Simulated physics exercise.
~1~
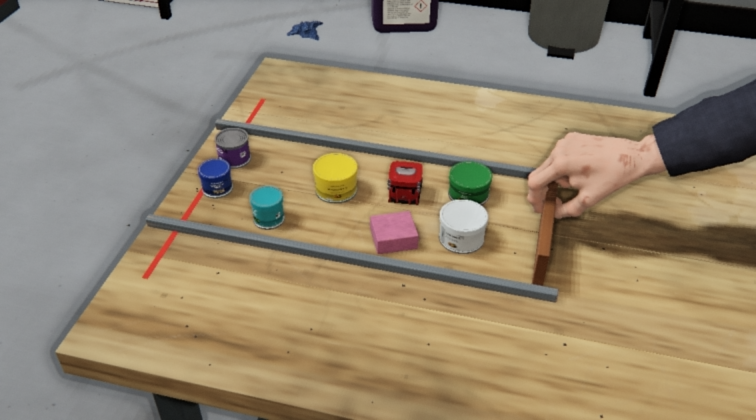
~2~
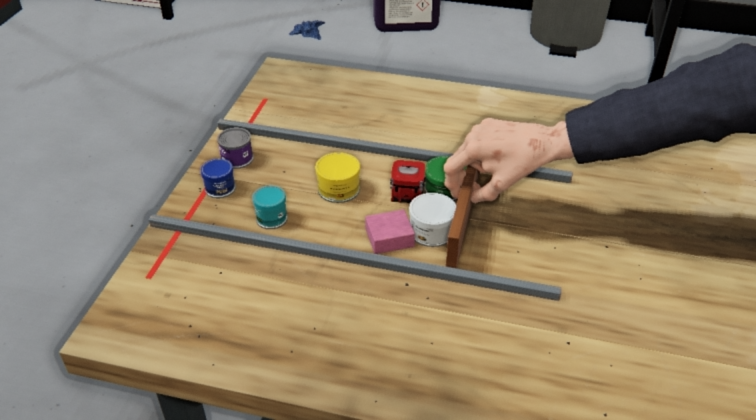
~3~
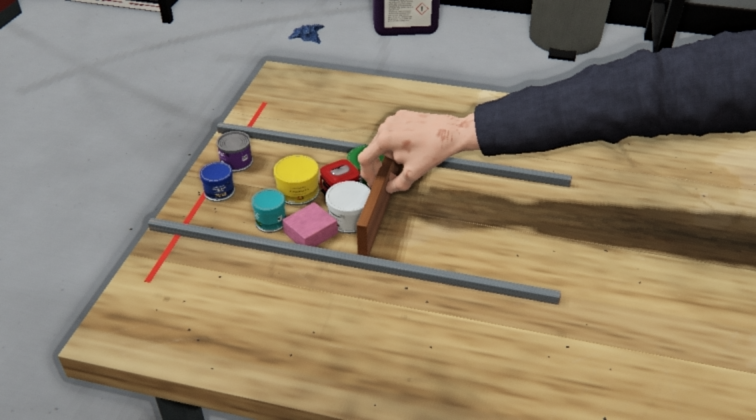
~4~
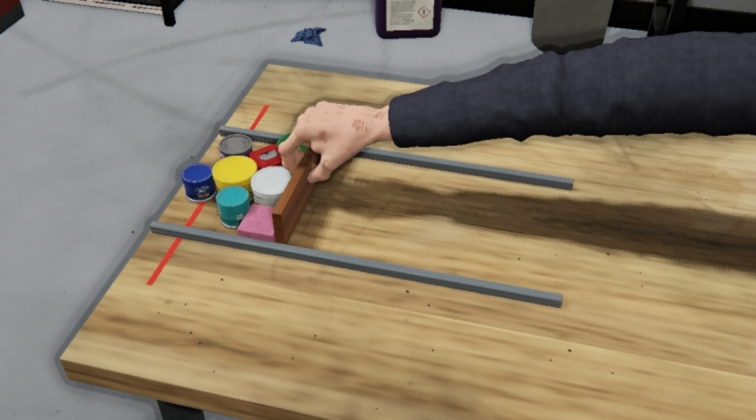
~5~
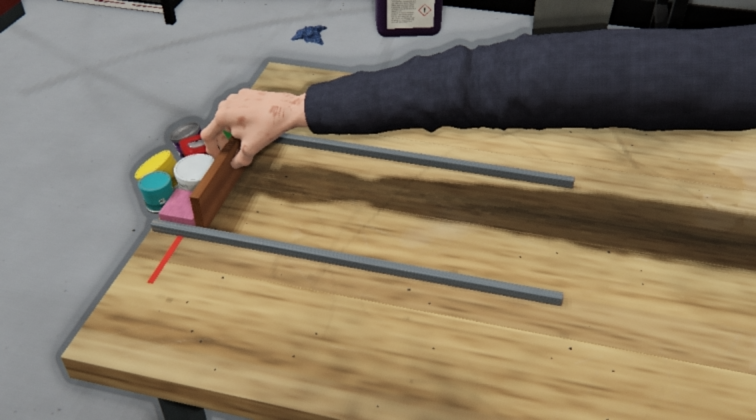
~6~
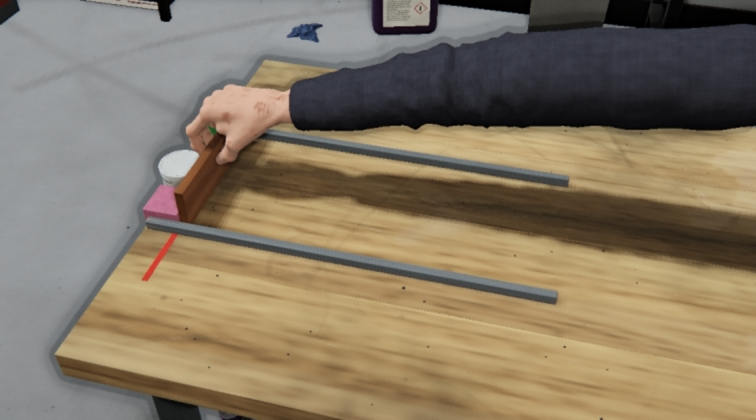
A hand slid a wooden board leftward between two grey rails, gathering small colourful tins, a red case and a pink block into a cluster and pushing them past the red tape, until most had dropped off the table's edge, leaving the white tin and pink block beside the board.
